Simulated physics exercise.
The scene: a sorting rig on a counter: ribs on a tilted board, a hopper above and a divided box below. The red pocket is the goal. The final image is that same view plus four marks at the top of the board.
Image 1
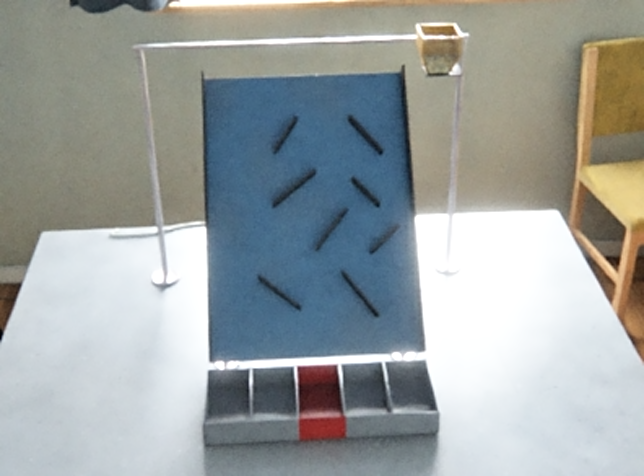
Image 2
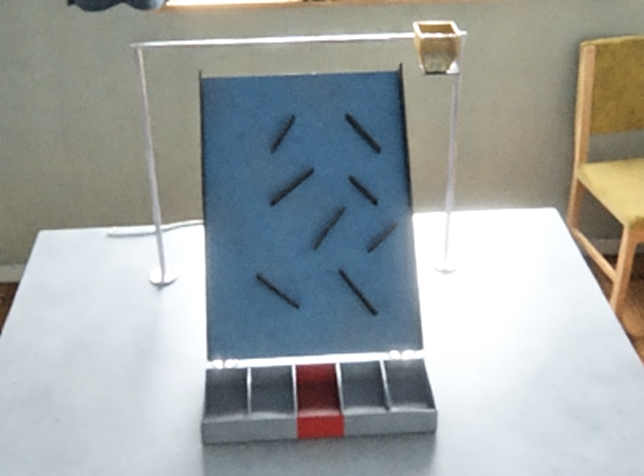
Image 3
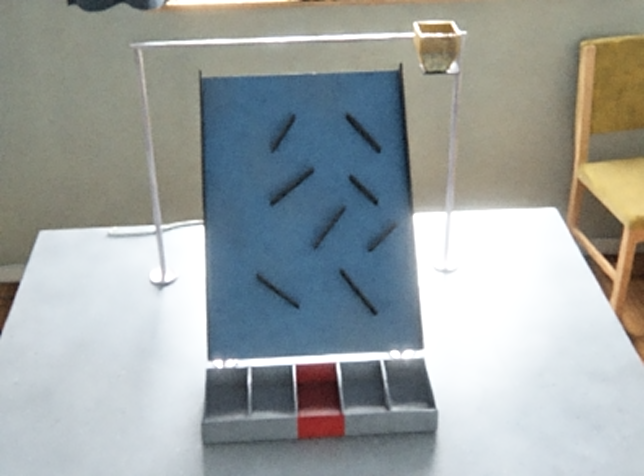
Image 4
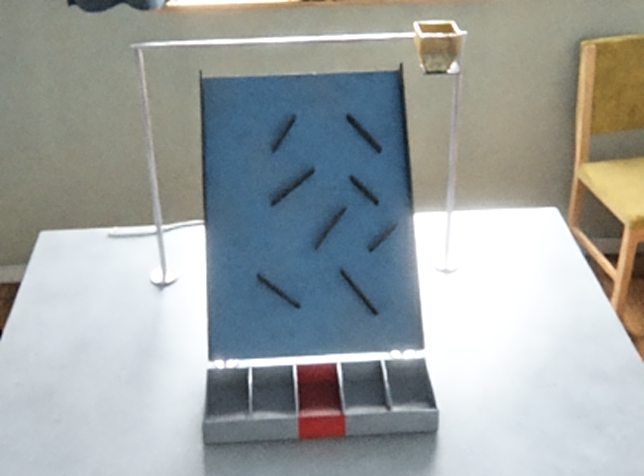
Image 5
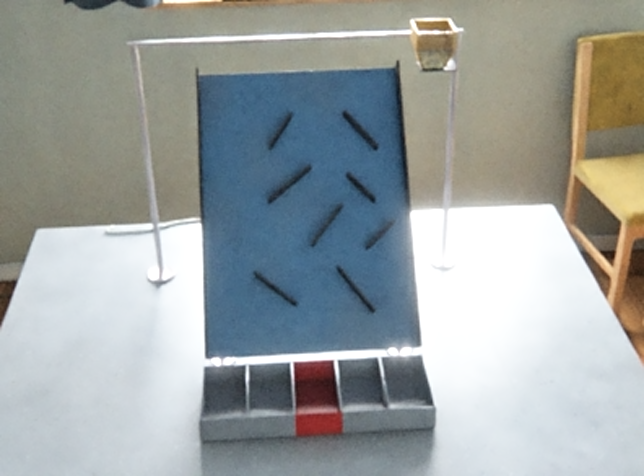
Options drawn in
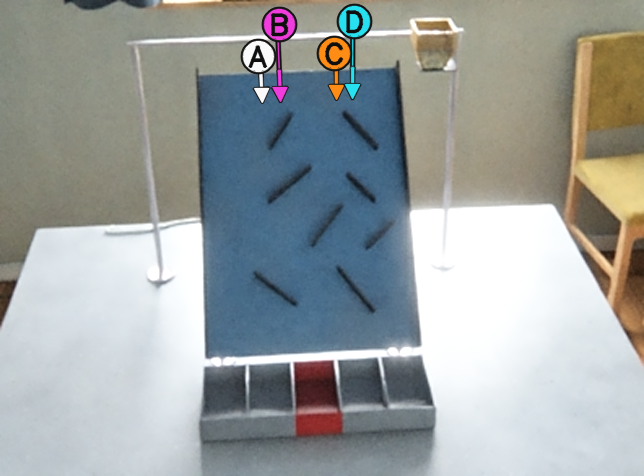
Nothing moves except a slight shift of view around a ribbed blue board and hopper.
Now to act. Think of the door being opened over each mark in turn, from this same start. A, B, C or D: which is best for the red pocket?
C is best.
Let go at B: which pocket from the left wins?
It is the first one.
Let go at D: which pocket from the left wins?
The fifth.
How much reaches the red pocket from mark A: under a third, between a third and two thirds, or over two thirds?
It is under a third.
On the marked copy, mark A meets the board at (262, 97); mark B meets the board at (280, 96); mark C meets the board at (336, 94); mark D meets the board at (352, 93).
With A, just a few in the red pocket, the larger part in other pockets, about a tenth outside the box.
With B, just a few in the red pocket, almost all in other pockets.
With C, roughly a third in the red pocket, roughly two thirds in other pockets, just a few outside the box.
With D, about a tenth in the red pocket, the larger part in other pockets.
